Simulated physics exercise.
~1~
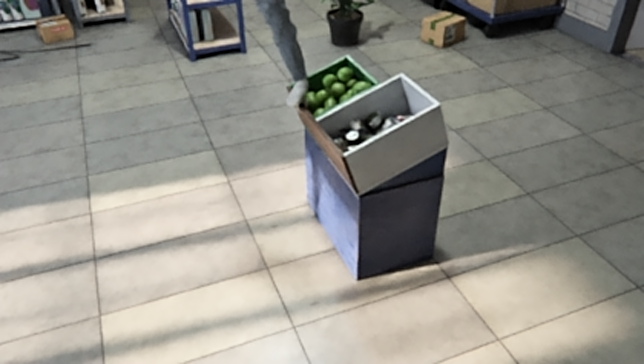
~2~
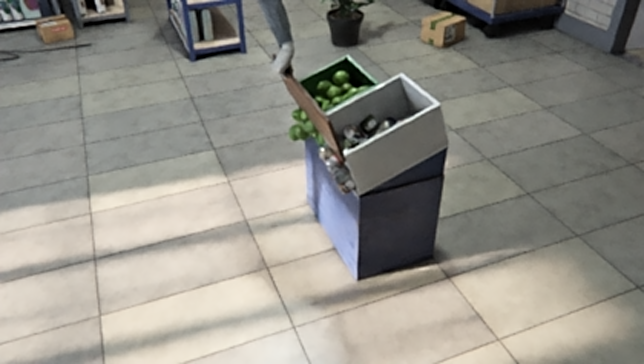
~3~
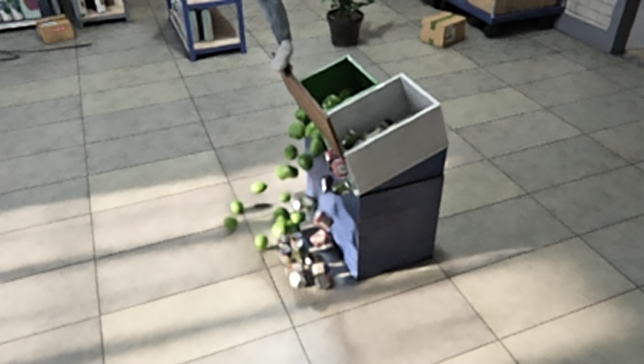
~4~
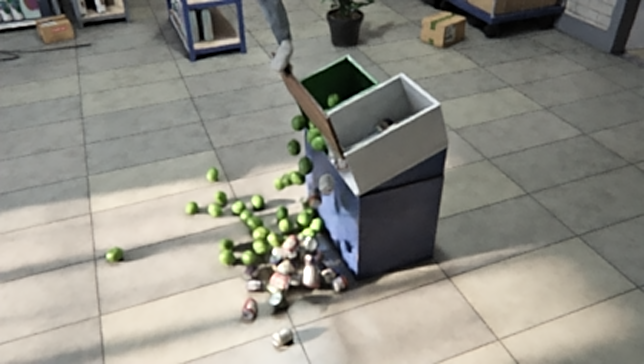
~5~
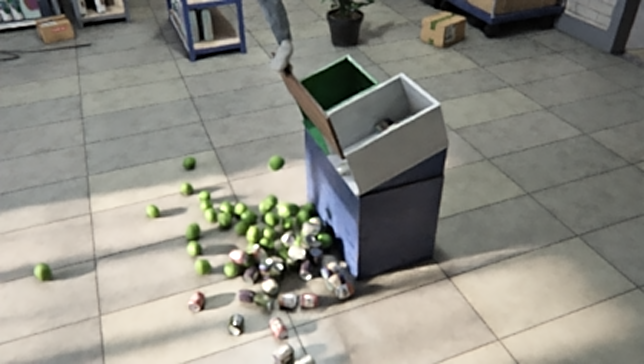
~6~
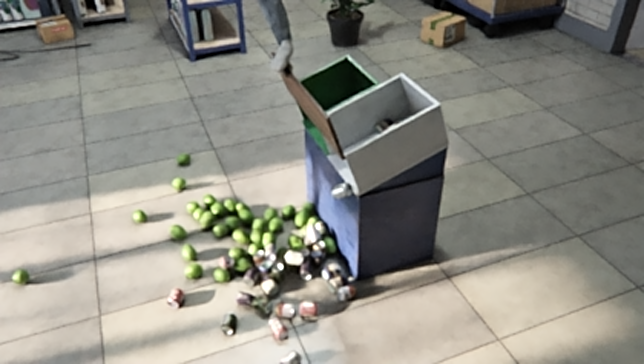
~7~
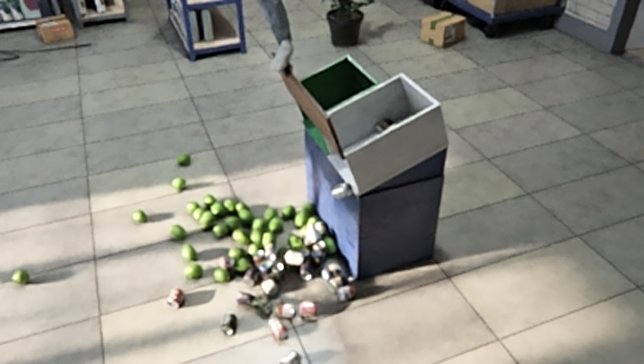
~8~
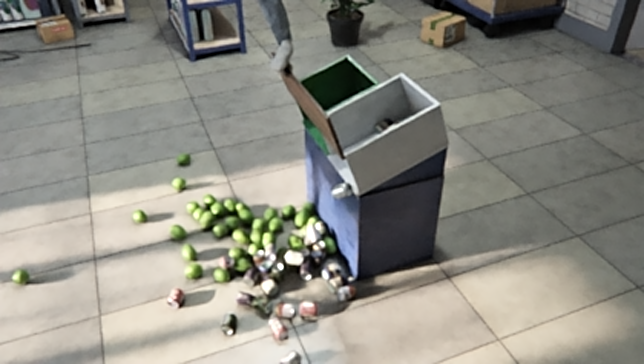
A brown gate, gripped by a grey hand, closes the low left ends of a green bin of limes and a white bin of small cans, seen from above on a blue stand in a tiled room. A potted plant, a cardboard box and shelving stand behind. The hand pulls the gate up, and limes and cans pour out to the left. They drop down the stand's side and scatter, some limes rolling far left. The flow thins and everything settles in a heap, leaving the green bin empty and a little in the white one.
